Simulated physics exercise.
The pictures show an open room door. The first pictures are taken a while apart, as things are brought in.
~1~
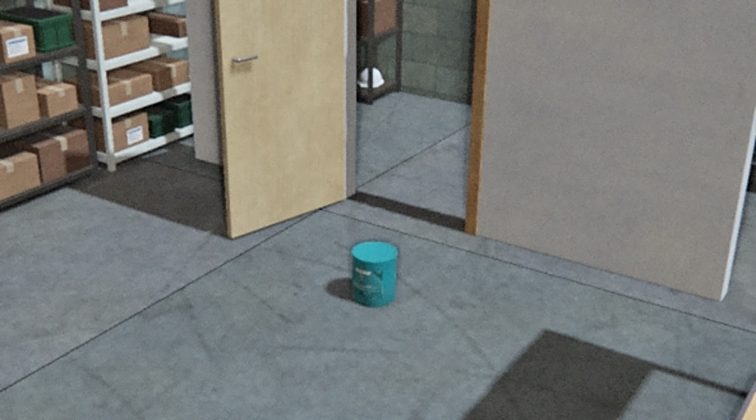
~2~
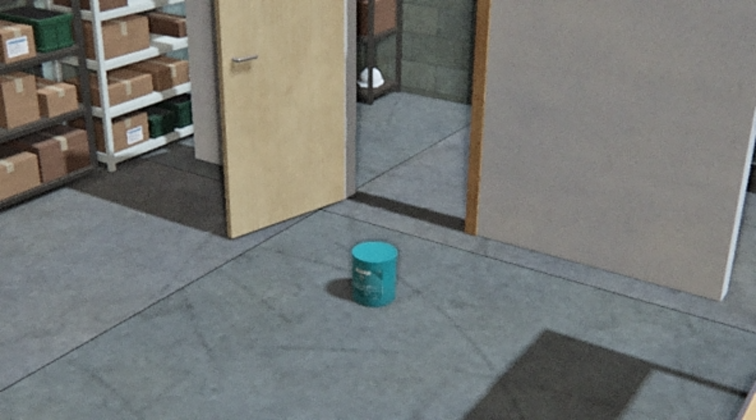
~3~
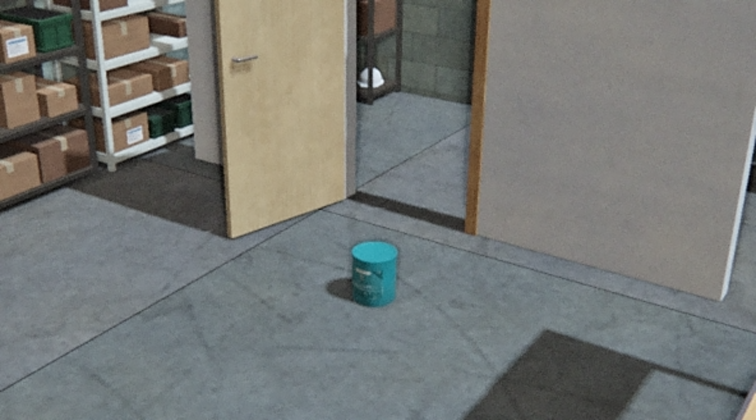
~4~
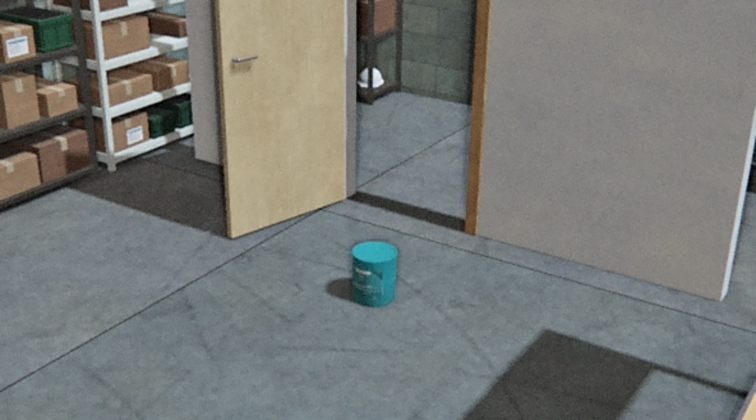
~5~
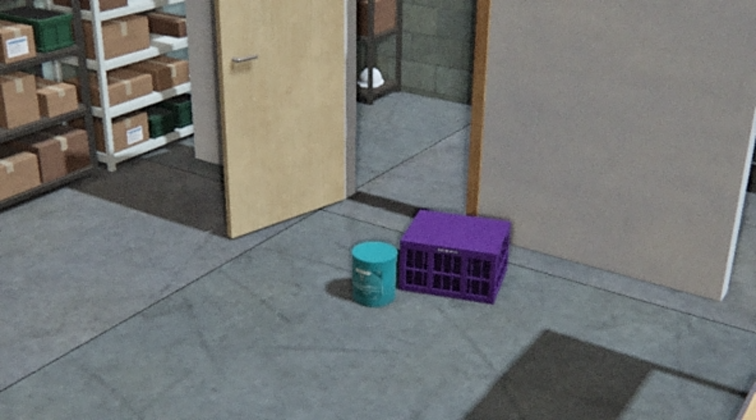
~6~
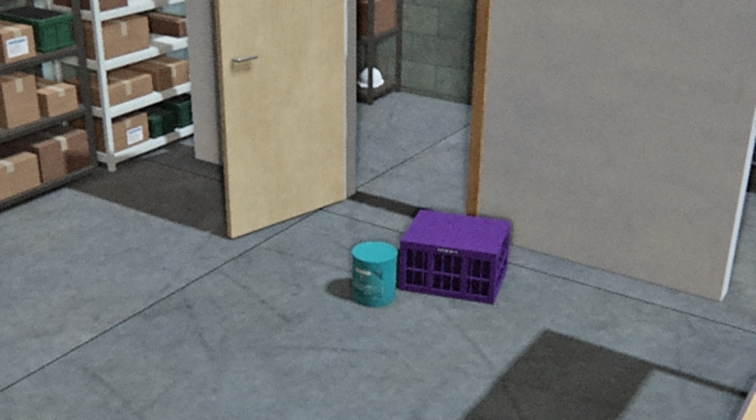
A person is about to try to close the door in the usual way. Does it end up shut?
It closes.
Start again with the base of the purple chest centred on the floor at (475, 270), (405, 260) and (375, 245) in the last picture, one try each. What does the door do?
First try: It shuts; second try: It is blocked; third try: It stops short.
Then, 0.80 s after the last picture, door at 83°.
Then, 1.40 s after the last picture, door at 48°.
Then, 1.90 s after the last picture, door at 14°.
At rest, door at 0°; both in place. Seen from the same camera at the end, purple chest near (455, 255).
